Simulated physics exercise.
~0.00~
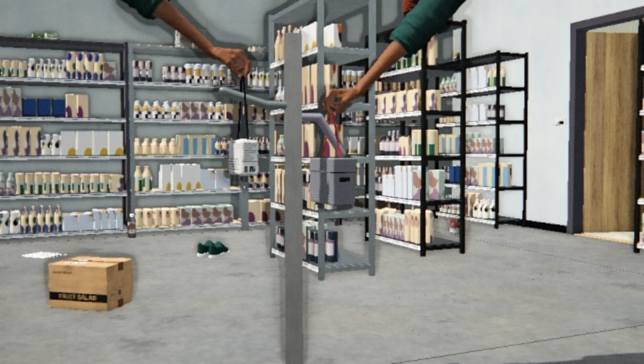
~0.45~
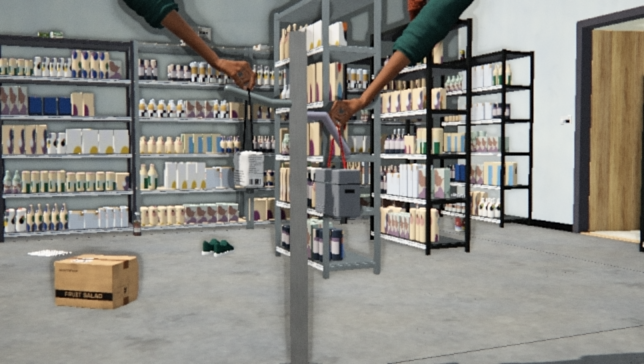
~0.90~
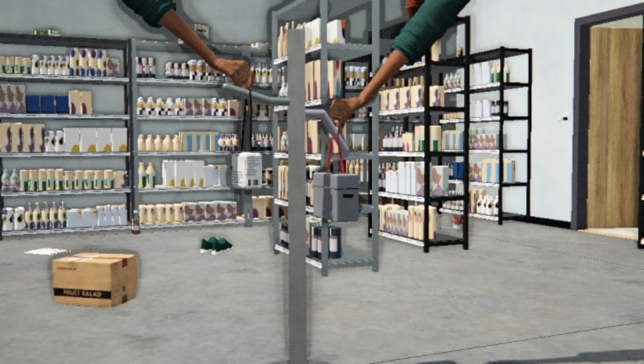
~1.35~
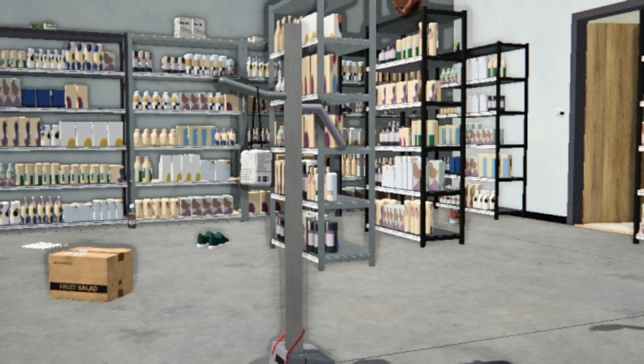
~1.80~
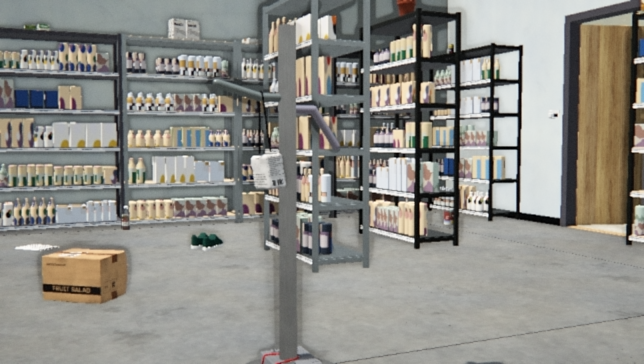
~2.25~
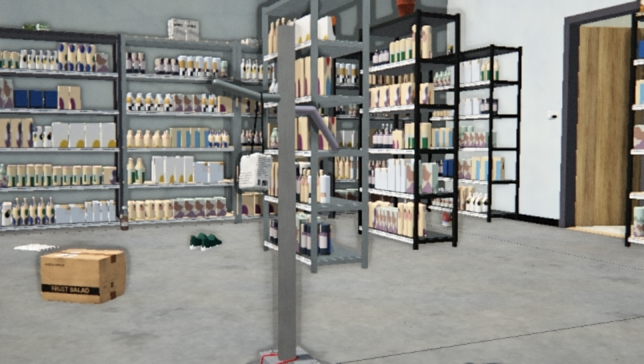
Hands lowering a white pouch and grey case onto a stand's pegs, the case falling to the floor, the pouch staying hung.
